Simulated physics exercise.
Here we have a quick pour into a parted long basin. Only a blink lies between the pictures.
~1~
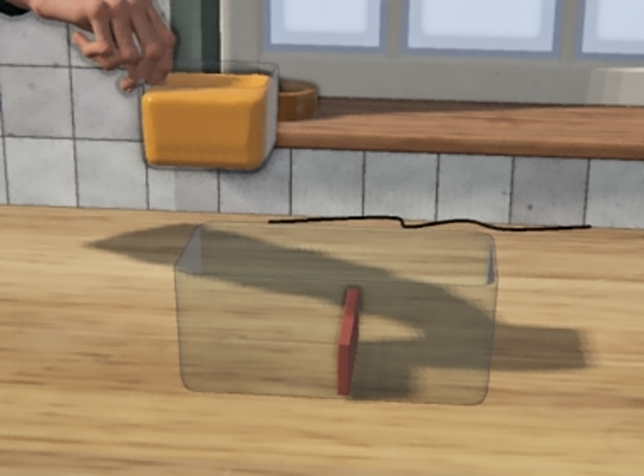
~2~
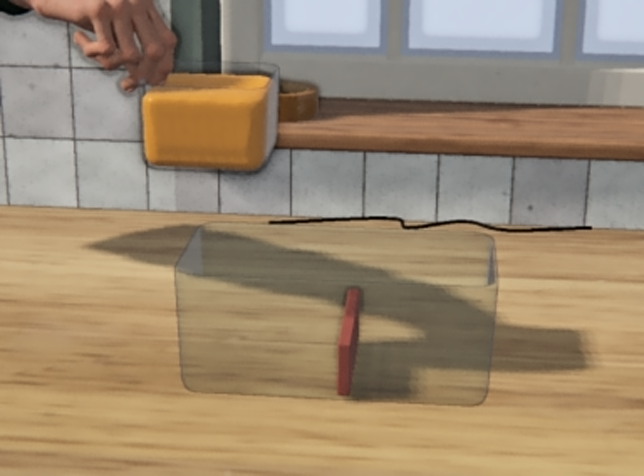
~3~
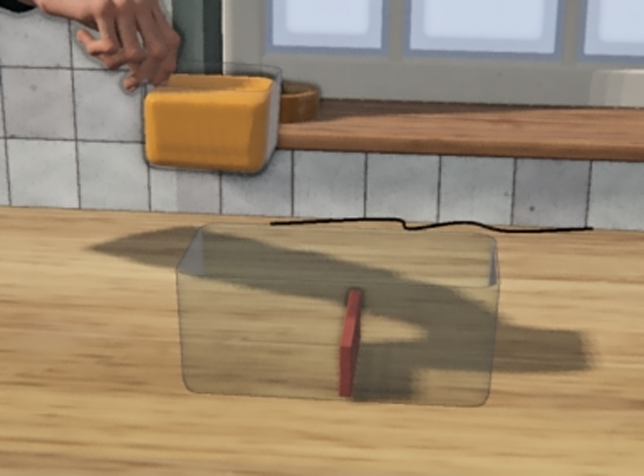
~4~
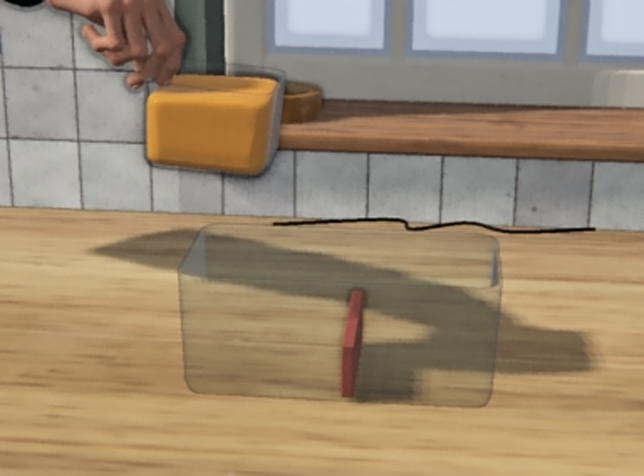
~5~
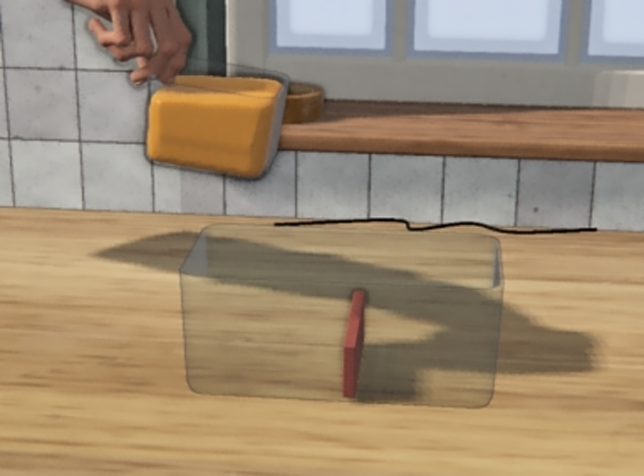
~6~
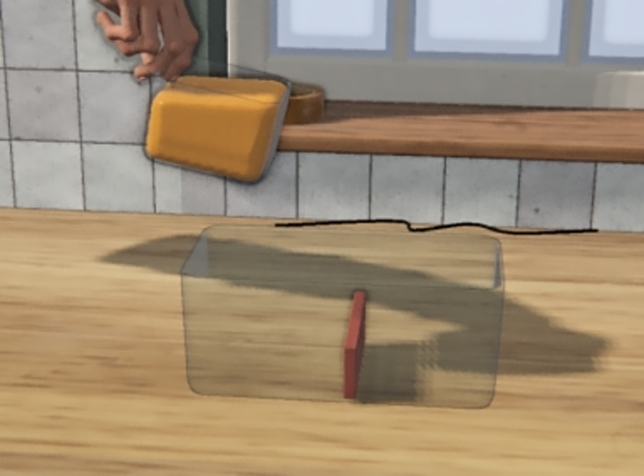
A yellow container beneath a hand tilts slightly to the right above a clear, divided basin.
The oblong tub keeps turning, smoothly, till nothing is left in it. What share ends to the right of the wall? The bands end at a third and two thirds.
It comes to from a third to two thirds.
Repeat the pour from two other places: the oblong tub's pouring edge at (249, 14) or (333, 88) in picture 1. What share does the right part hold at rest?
First some 45, then 90 per cent.
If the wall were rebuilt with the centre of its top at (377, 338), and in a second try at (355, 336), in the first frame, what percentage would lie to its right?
Near 20 % and 50 %.
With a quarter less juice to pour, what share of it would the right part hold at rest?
It comes to 25 per cent or so.
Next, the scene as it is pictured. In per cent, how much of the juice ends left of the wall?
Roughly 45 in a hundred.
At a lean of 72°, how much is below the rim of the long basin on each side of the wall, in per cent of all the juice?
The left part 5 per cent, the right part 10.
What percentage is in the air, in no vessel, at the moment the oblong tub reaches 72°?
Close to 30 per cent.
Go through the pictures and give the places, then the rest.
In the first picture, tilt 0°; pouring edge (272, 78); surface from (153, 84) to (271, 88); the long basin's rim runs from (187, 248) to (495, 260); the wall's top is at (349, 317).
In the second picture, tilt 1°; pouring edge (273, 79); surface from (153, 85) to (272, 89).
In the third picture, tilt 2°; pouring edge (275, 81); surface from (156, 85) to (274, 90).
In the fourth picture, tilt 4°; pouring edge (279, 85); surface from (159, 86) to (277, 91).
In the fifth picture, tilt 8°; pouring edge (282, 89); surface from (162, 86) to (280, 92).
In the sixth picture, tilt 12°; pouring edge (285, 95); surface from (164, 88) to (283, 93).
A moment on, the oblong tub is tipped part way and 57 per cent is still to pour, 4 is left of the wall and 8 right of it.
Next, the oblong tub is tipped right over and 9 per cent is still to pour, 29 is left of the wall and 54 right of it.
Then the oblong tub is tipped right over and 0 per cent is still to pour, 45 is left of the wall and 54 right of it.
Later the oblong tub is tipped right over and 0 per cent is still to pour, 45 is left of the wall and 54 right of it.
In the end 45 per cent lies left of the wall, 54 right of it and 1 outside.
